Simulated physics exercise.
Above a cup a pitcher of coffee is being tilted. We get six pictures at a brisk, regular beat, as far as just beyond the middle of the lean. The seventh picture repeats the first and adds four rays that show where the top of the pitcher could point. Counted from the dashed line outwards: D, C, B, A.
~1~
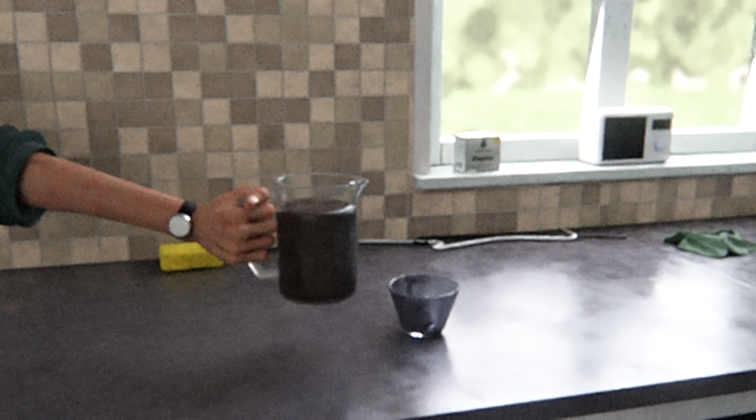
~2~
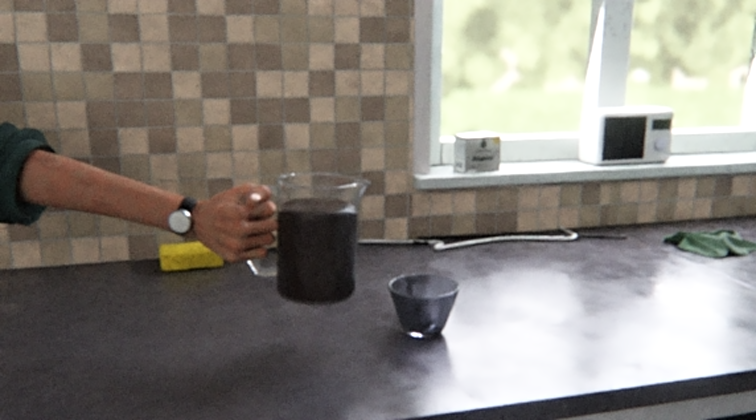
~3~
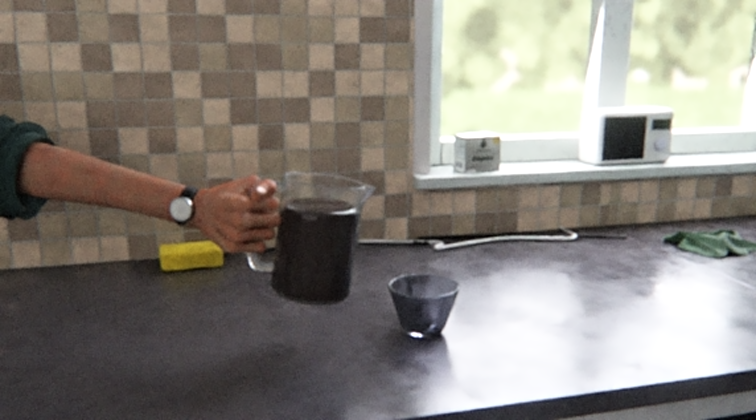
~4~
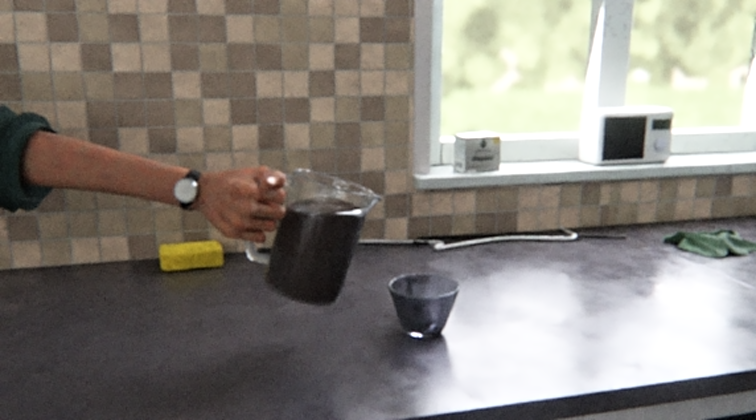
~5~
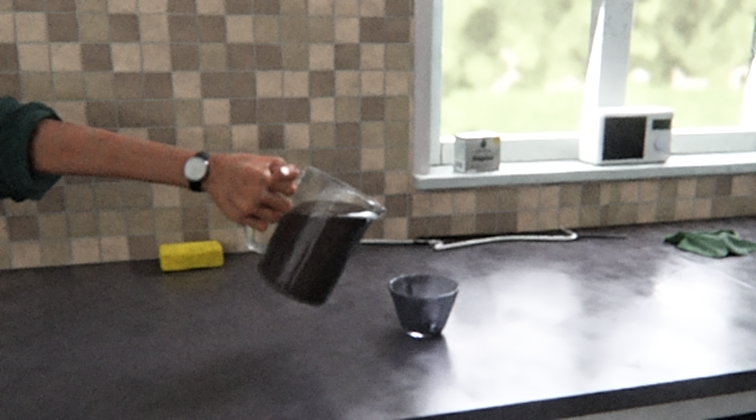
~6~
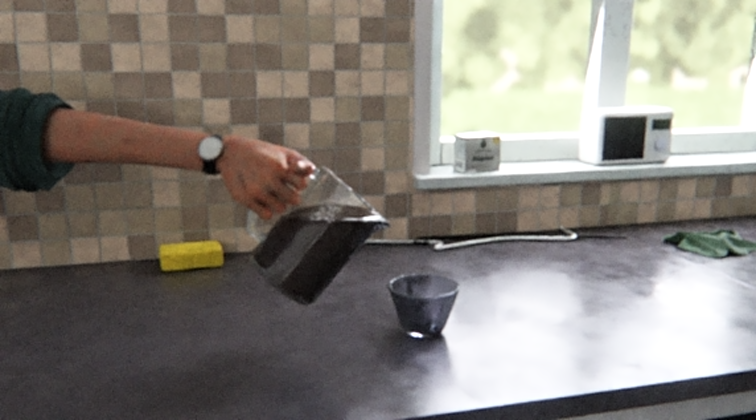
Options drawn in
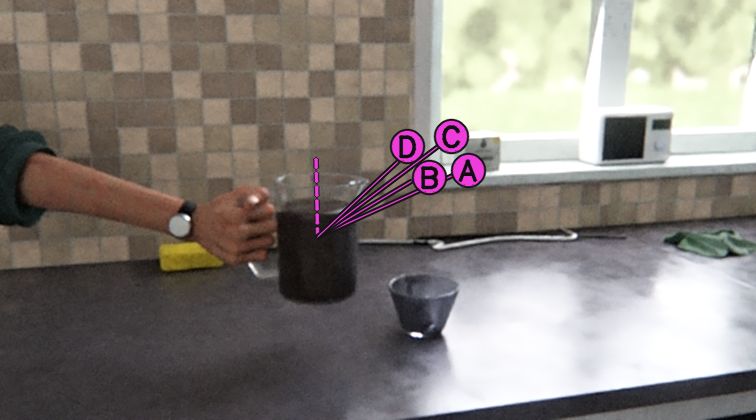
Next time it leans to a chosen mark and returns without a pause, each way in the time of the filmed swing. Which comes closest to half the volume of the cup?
Line C does it best.
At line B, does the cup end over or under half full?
Over.
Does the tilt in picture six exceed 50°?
No.
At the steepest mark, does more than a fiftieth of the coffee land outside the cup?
Yes.
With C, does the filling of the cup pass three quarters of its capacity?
No, it does not.
In magenta, A at (452, 175); B at (411, 181); C at (437, 146); D at (397, 161).
If A is chosen, the cup ends with about 67 % of what it can hold; 13 % of the coffee is spilt.
If B is chosen, the cup ends with about 68 % of what it can hold; 4 % of the coffee is spilt.
If C is chosen, the cup ends with about 50 % of what it can hold.
If D is chosen, the cup ends with about 33 % of what it can hold.
